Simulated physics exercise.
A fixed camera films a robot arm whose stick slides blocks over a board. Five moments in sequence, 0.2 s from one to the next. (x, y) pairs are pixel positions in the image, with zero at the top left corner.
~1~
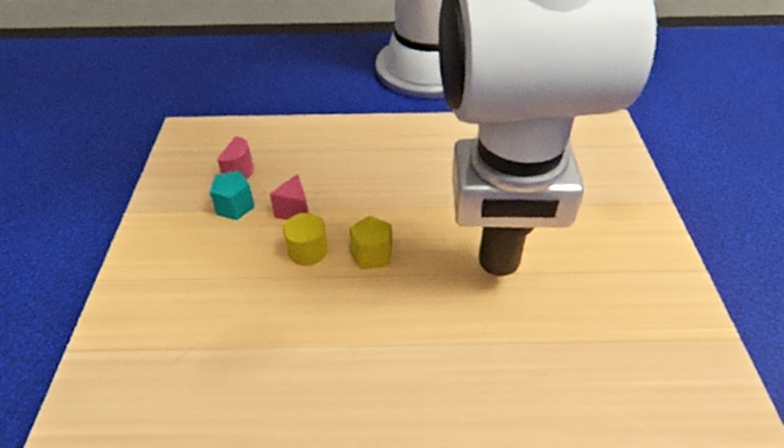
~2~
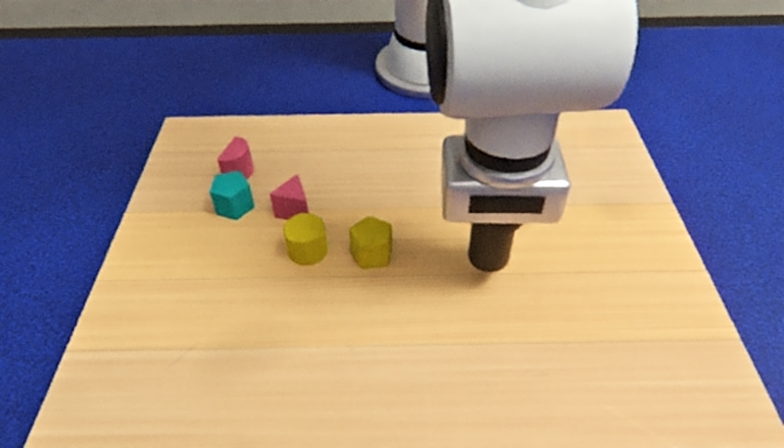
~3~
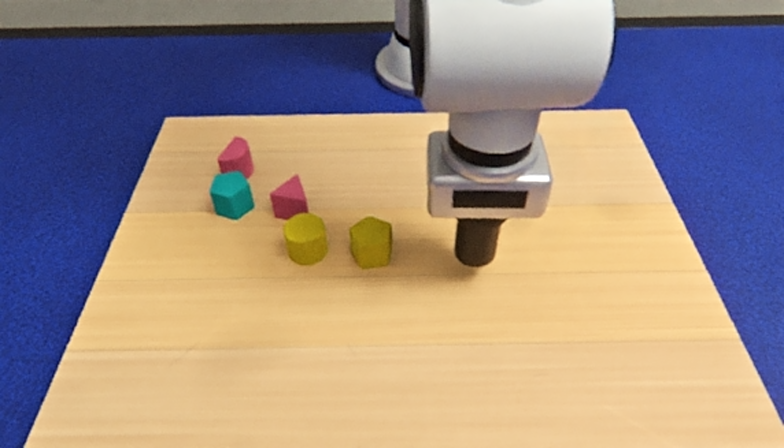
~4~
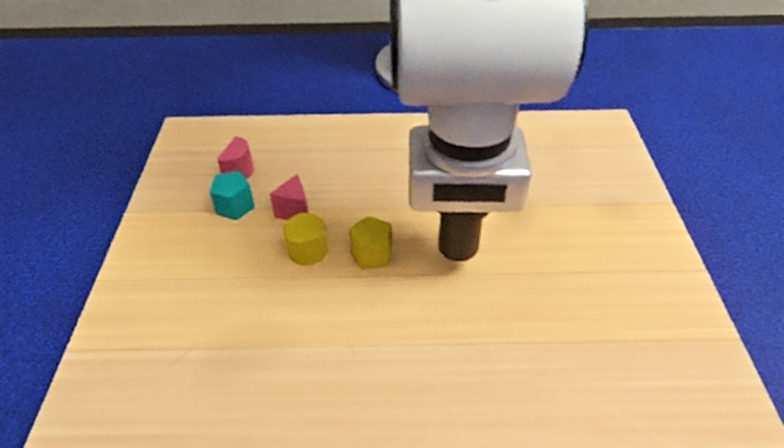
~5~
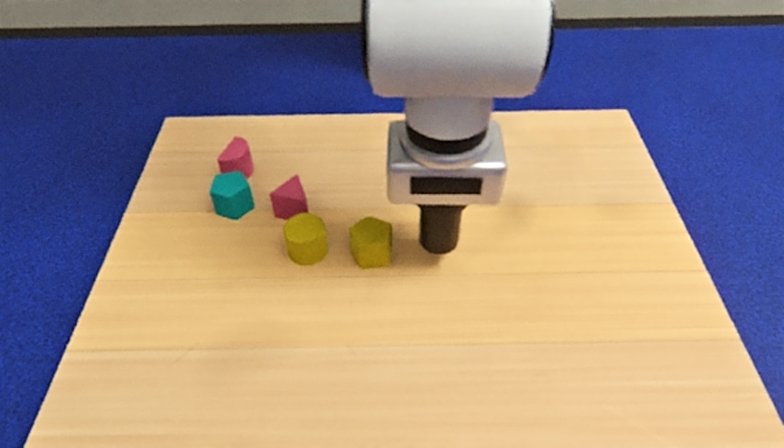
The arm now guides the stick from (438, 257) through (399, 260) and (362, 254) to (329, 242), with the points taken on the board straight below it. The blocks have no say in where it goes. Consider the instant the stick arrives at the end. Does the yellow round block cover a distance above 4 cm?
In short: Yes.
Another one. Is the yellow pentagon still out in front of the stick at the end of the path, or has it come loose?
It is still there in front.
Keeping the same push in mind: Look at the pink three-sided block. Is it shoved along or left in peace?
The block in question is displaced by the end.
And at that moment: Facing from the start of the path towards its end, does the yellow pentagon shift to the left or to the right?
Seen from start to end, it moves right.
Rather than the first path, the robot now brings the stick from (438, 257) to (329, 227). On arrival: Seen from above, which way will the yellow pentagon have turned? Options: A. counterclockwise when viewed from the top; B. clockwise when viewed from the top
The one that fits is A, counterclockwise when viewed from the top.
The first path, step by step. One third of the way, stick at (398, 243); yellow pentagon at (360, 230).
Two thirds of the way, stick at (360, 238); yellow round block at (284, 224); yellow pentagon at (323, 221), turned 20° clockwise.
At the end, stick at (326, 225); pink three-sided block at (282, 183), turned 15° clockwise; yellow round block at (252, 223); yellow pentagon at (290, 211), turned 15° clockwise.
